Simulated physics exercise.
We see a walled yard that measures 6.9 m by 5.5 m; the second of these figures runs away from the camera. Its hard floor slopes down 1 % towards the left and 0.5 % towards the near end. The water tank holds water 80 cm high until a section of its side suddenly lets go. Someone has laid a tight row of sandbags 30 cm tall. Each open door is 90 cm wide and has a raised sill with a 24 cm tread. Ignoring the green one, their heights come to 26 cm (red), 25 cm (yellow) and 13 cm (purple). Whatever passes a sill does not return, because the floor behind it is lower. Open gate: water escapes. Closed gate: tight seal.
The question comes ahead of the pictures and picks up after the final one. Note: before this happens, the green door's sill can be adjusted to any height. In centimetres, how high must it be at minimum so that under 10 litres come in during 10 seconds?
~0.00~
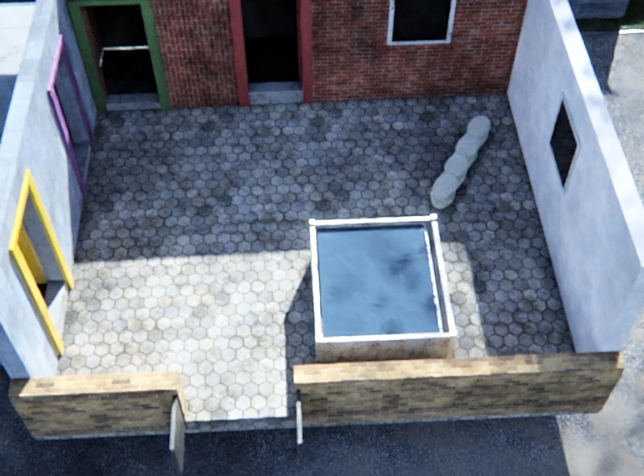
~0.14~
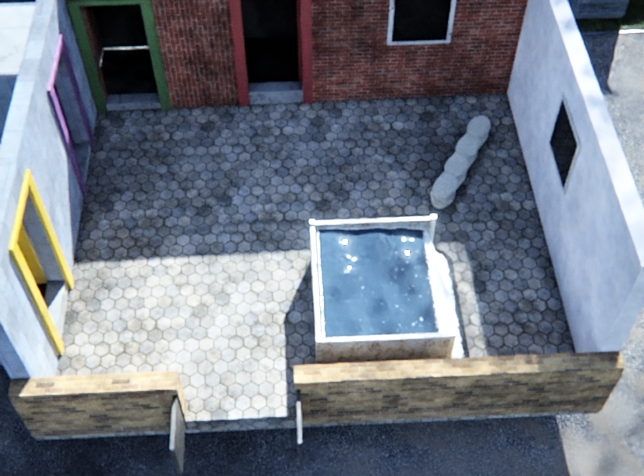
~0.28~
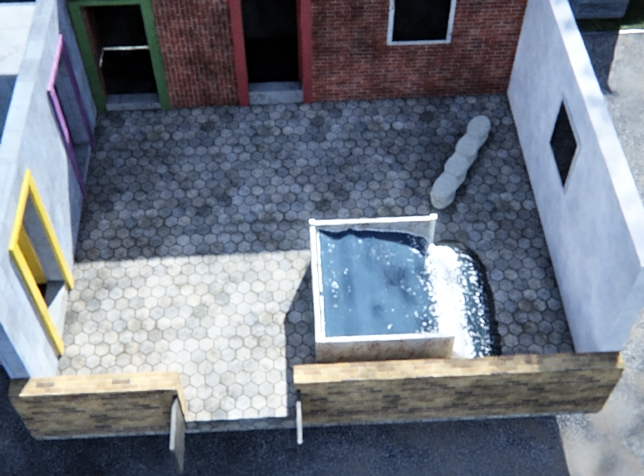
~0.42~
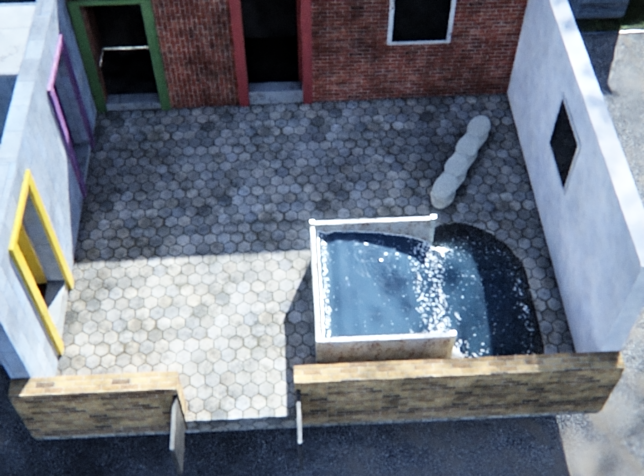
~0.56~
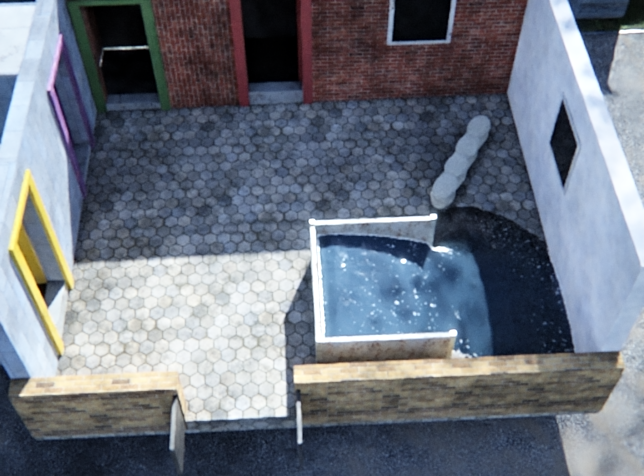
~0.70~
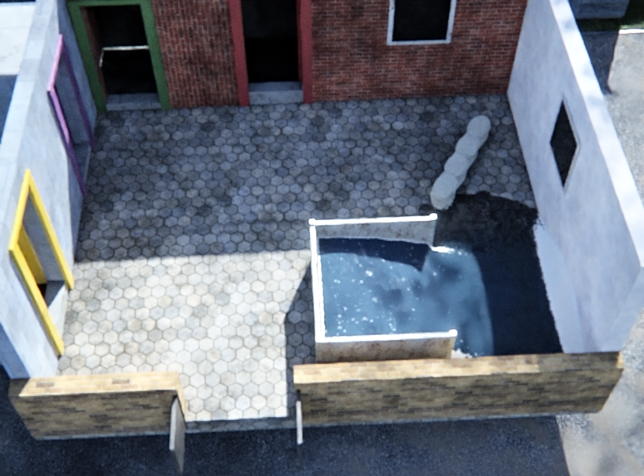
At least 6 cm or so.
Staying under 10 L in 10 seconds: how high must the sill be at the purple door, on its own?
Purple: Roughly 10.5 cm.
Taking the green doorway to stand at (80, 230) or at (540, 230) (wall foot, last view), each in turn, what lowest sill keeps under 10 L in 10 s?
Roughly 9.5 cm for the first and 29 cm for the second.
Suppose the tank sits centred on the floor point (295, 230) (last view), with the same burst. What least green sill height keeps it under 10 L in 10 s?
With that change, some 7.5 centimetres.
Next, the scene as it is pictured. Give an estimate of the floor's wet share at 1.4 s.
Wet: Close to 20 %.
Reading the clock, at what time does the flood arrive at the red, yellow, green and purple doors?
For red it's 3.4 s, for yellow 4.0 s, for green 5.0 s, and for purple 5.5 s.
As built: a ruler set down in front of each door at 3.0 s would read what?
At the red door the depth is 0 cm, at yellow 0 cm, at green 0 cm and at purple 0 cm.
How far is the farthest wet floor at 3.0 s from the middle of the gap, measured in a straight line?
4.6 m.
After 1.4 s water covers 20 % of the floor, deepest (57 cm) near (581, 383); it has not reached the green door.
After 3.0 s water covers 35 % of the floor, deepest (41 cm) near (522, 160); it has not reached the green door.
After 10.0 s water covers 90 % of the floor, deepest (14 cm) near (51, 411); 8 cm at the green door, 0 litres in over its 14 cm sill.
At the green door as built, the water arrived by 4.8 s and peaked near 9 cm at 9.6 s.
With a sill of 5 cm, 17 litres would have come in within the 10 s; with 7 cm, 5 litres. So under 10 litres takes about 6 cm.
